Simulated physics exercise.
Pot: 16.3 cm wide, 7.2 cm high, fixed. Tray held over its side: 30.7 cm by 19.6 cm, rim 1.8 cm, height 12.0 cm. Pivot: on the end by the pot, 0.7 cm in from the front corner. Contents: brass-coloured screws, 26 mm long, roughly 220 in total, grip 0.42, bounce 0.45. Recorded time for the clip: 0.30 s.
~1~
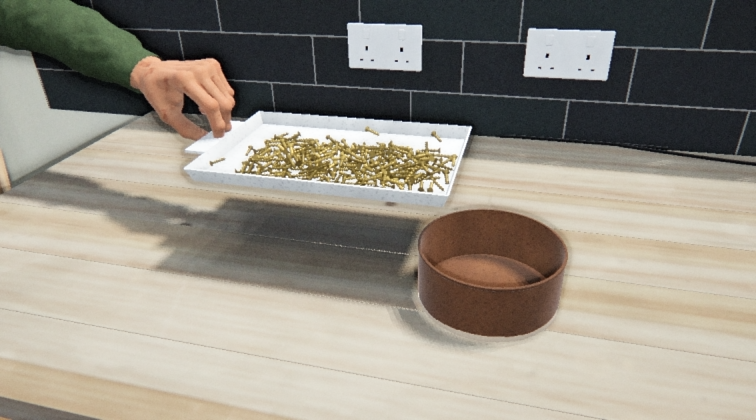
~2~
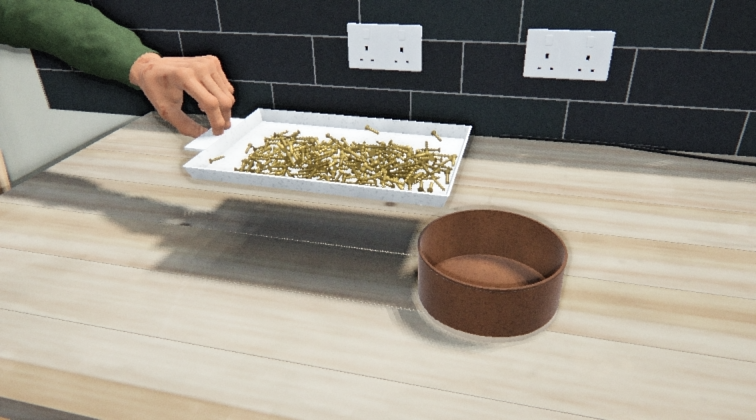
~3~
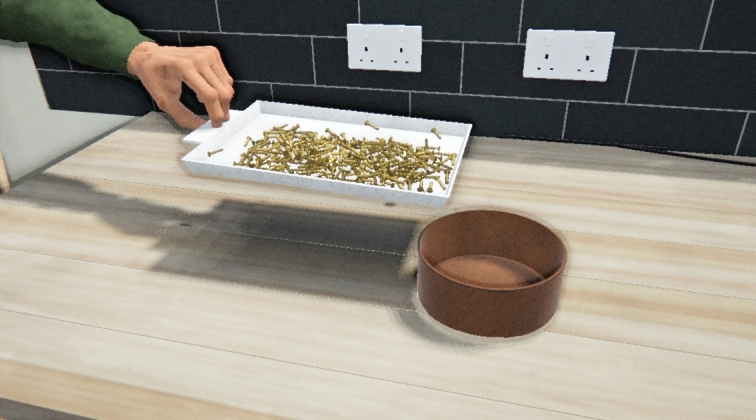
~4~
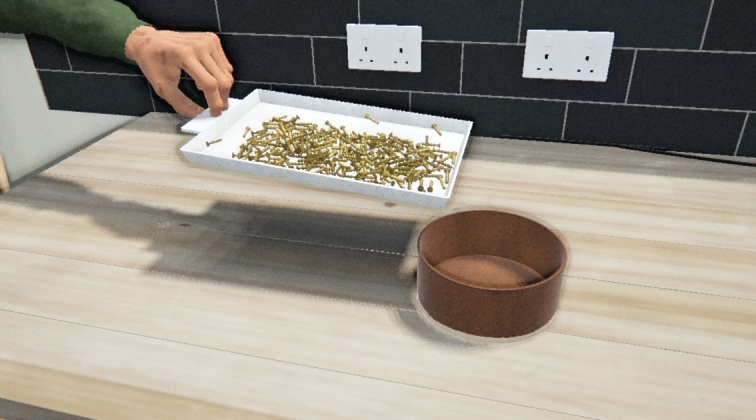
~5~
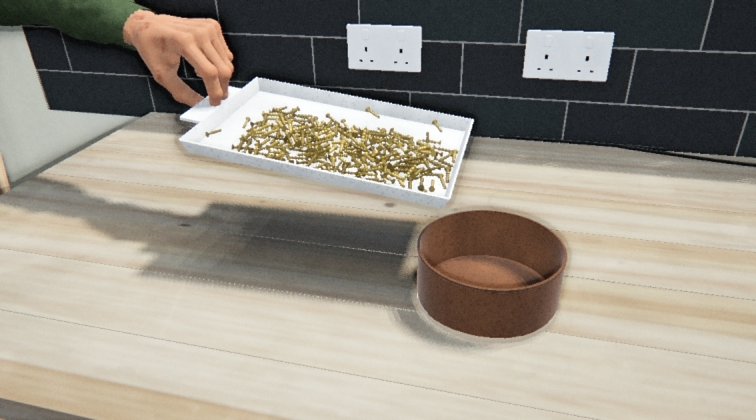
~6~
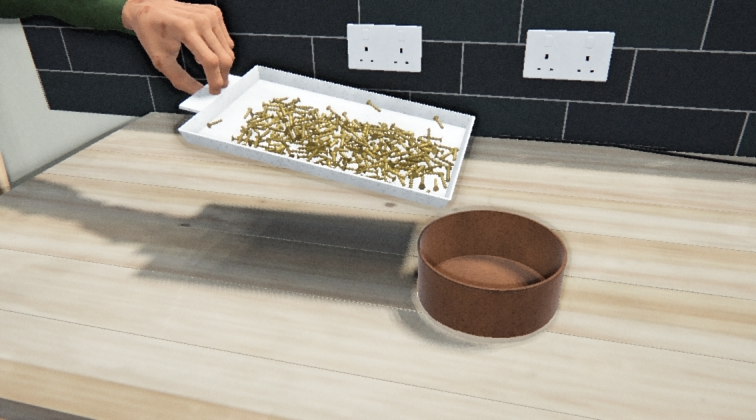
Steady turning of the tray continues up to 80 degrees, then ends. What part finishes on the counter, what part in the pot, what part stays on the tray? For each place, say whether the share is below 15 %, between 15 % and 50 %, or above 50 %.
Counter: Below 15 %; pot: Above 50 %; tray: Below 15 %.
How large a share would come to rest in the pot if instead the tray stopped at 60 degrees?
Roughly 75 %.
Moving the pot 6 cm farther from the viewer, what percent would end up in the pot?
With that change it comes to something like 50 in a hundred.
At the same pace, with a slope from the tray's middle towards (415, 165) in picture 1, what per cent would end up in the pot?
The share comes to about 45 in a hundred.
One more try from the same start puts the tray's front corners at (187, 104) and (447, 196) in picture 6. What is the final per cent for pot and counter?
In the pot: 95 per cent; on the counter: 0 per cent.
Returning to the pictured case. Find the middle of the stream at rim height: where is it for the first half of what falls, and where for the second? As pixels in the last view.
Early: About (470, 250); late: About (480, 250).
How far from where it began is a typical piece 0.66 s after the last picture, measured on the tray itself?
Roughly 7 cm.
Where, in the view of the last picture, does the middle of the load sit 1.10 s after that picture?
I reckon close to (460, 177).
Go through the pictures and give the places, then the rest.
Tray tilt 0 degrees, front corners at (192, 167) and (443, 192); middle of the pieces at (347, 161); pot at (491, 244), in the first picture.
Tray tilt 1 degrees, front corners at (191, 164) and (443, 192); middle of the pieces at (347, 160), in the second picture.
Tray tilt 3 degrees, front corners at (190, 158) and (443, 193); middle of the pieces at (347, 156), in the third picture.
Tray tilt 6 degrees, front corners at (188, 148) and (443, 194), lowest corner right front; middle of the pieces at (347, 151), in the fourth picture.
Tray tilt 9 degrees, front corners at (187, 138) and (444, 194), lowest corner right front; middle of the pieces at (347, 146), in the fifth picture.
Tray tilt 11 degrees, front corners at (187, 128) and (445, 195), lowest corner right front; middle of the pieces at (348, 141); pot at (491, 245), in the sixth picture.
Then, 0.66 s after the last picture, tilt 44 degrees; the tray holds 100 %, the pot 0 %.
Then, 1.10 s after the last picture, tilt 65 degrees; the tray holds 70 %, the pot 20 %.
Then, 1.62 s after the last picture, tilt 80 degrees; the tray holds 0 %, the pot 95 %.
In the end, counter 5 %, pot 95 %, tray 0 %.
